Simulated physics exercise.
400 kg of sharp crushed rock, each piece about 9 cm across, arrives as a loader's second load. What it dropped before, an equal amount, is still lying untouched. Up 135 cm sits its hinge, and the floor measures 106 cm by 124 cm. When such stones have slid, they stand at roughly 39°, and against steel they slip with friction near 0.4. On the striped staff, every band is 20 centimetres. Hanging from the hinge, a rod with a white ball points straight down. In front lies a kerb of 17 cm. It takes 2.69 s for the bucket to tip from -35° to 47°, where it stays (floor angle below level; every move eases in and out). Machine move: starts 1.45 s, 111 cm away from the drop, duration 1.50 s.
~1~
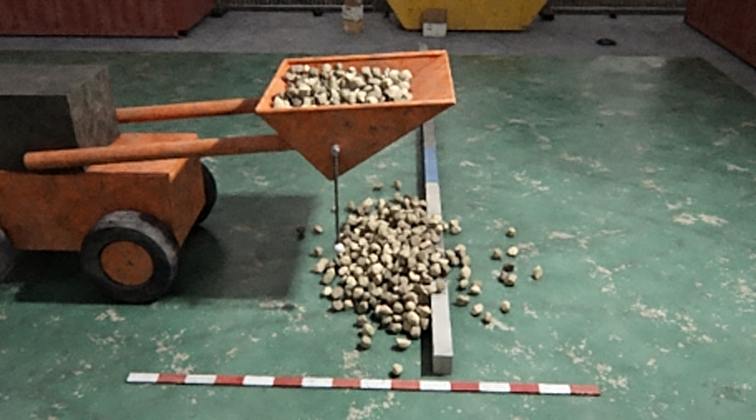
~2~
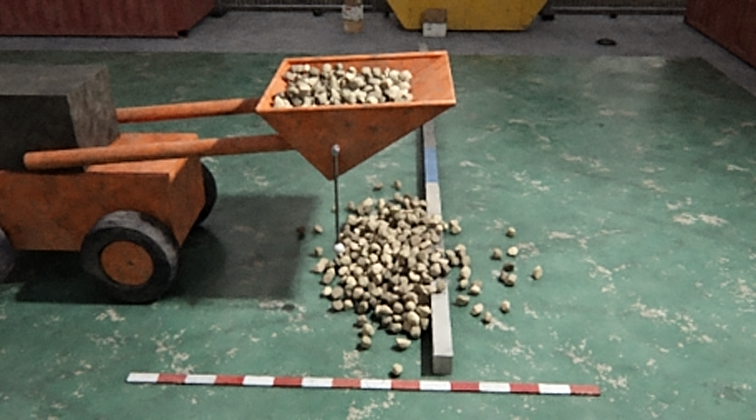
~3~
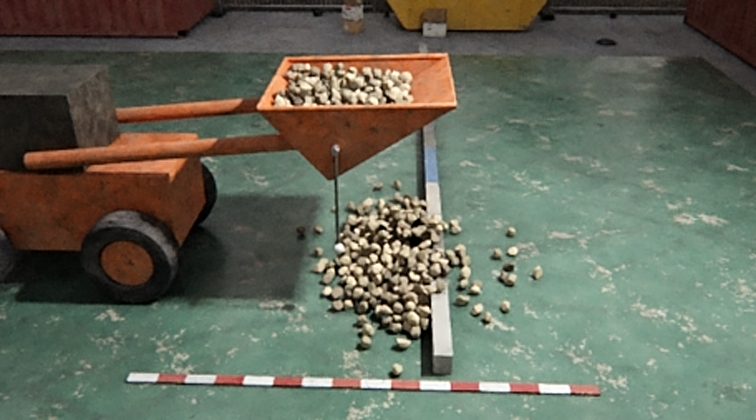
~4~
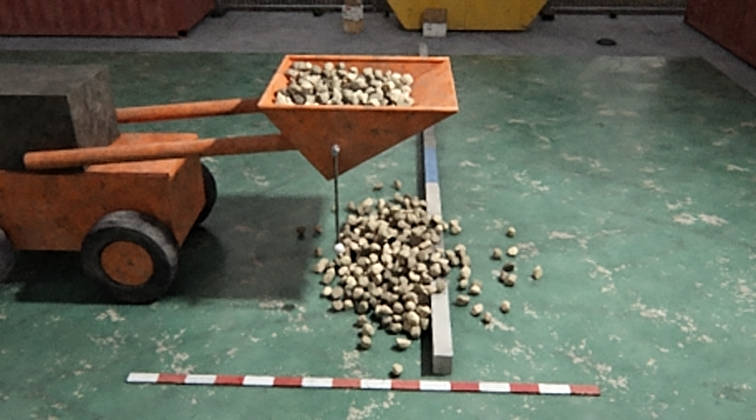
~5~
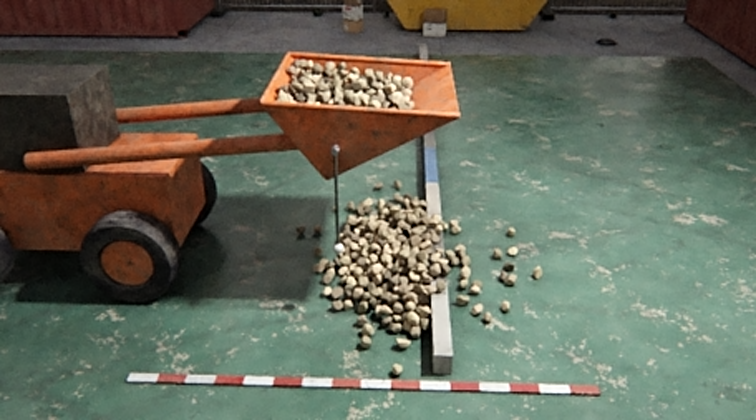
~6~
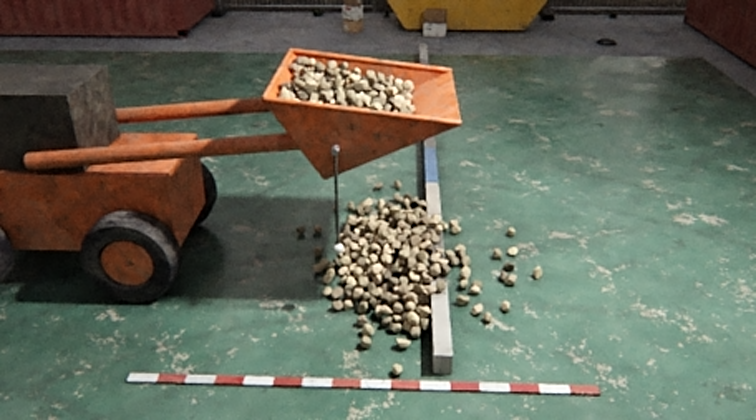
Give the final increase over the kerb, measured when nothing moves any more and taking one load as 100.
Close to 4 parts in a hundred.
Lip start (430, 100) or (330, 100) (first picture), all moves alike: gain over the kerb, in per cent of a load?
Near 0 in a hundred, then near 0 in a hundred.
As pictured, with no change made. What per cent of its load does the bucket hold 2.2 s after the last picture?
It holds some 0 percent.
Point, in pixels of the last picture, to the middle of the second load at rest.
(356, 245).
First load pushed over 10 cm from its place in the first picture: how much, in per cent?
Roughly 5 percent.
Then, 1.4 s after the last picture the floor is at 34°; in per cent of one load, 78 in the bucket, 117 on this side of the kerb, 5 over the kerb; the foremost stones are at (511, 266).
Then, 2.2 s after the last picture the floor is at 47°; in per cent of one load, 0 in the bucket, 191 on this side of the kerb, 9 over the kerb; the foremost stones are at (514, 257).
Then, 2.8 s after the last picture the floor is at 47°; in per cent of one load, 0 in the bucket, 191 on this side of the kerb, 9 over the kerb; the foremost stones are at (514, 257).
Then, 5.6 s after the last picture the floor is at 47°; in per cent of one load, 0 in the bucket, 191 on this side of the kerb, 9 over the kerb; the foremost stones are at (514, 257). Net gain over the kerb, 4.
